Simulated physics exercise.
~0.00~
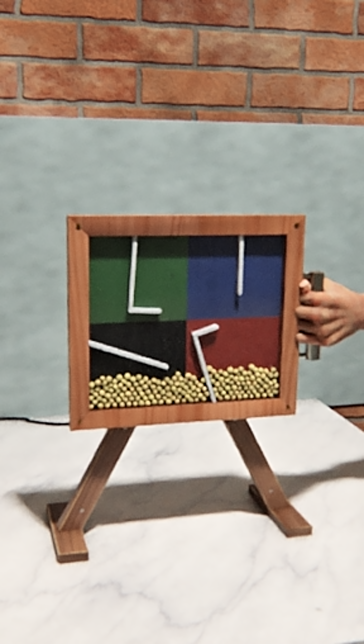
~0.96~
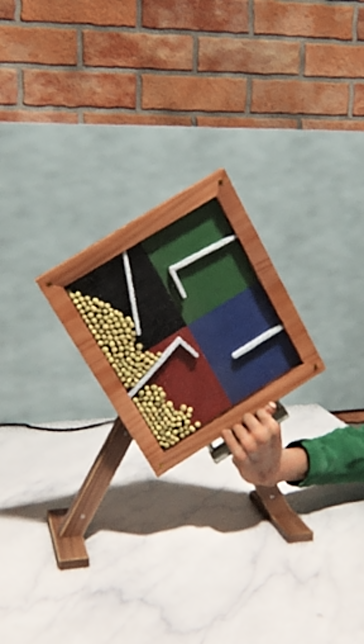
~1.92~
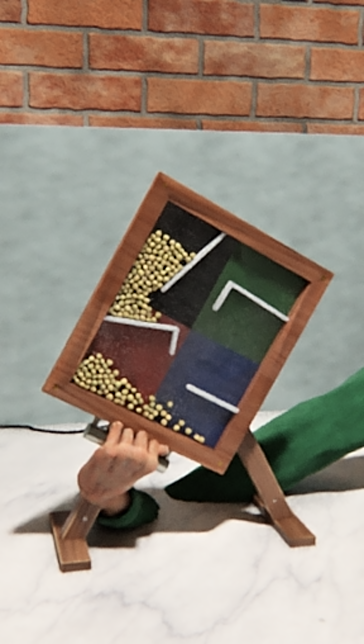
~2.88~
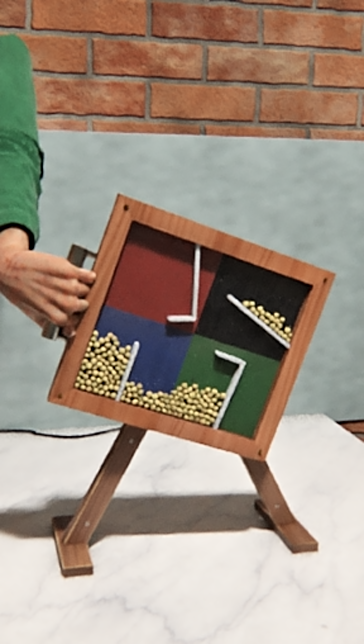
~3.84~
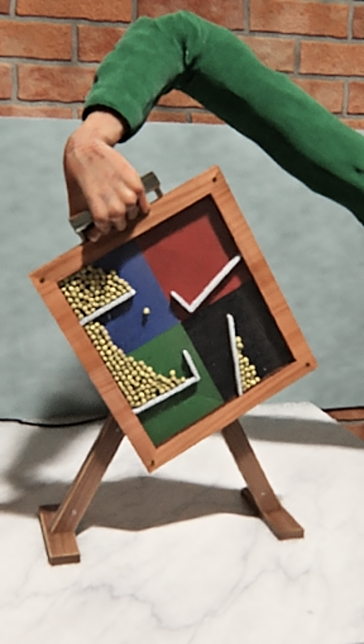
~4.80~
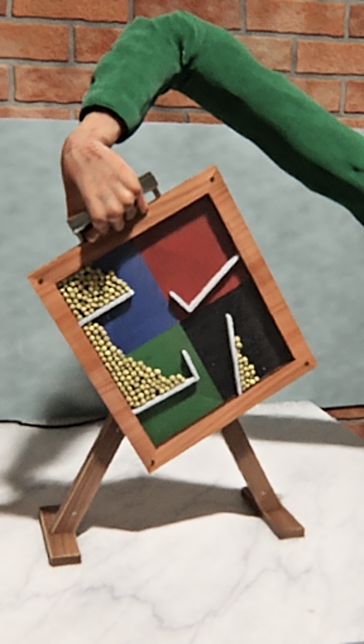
On a marble tabletop, a green-sleeved person turning a wooden-framed box clockwise, beans tumbling between coloured quarters and settling mostly in blue and green.
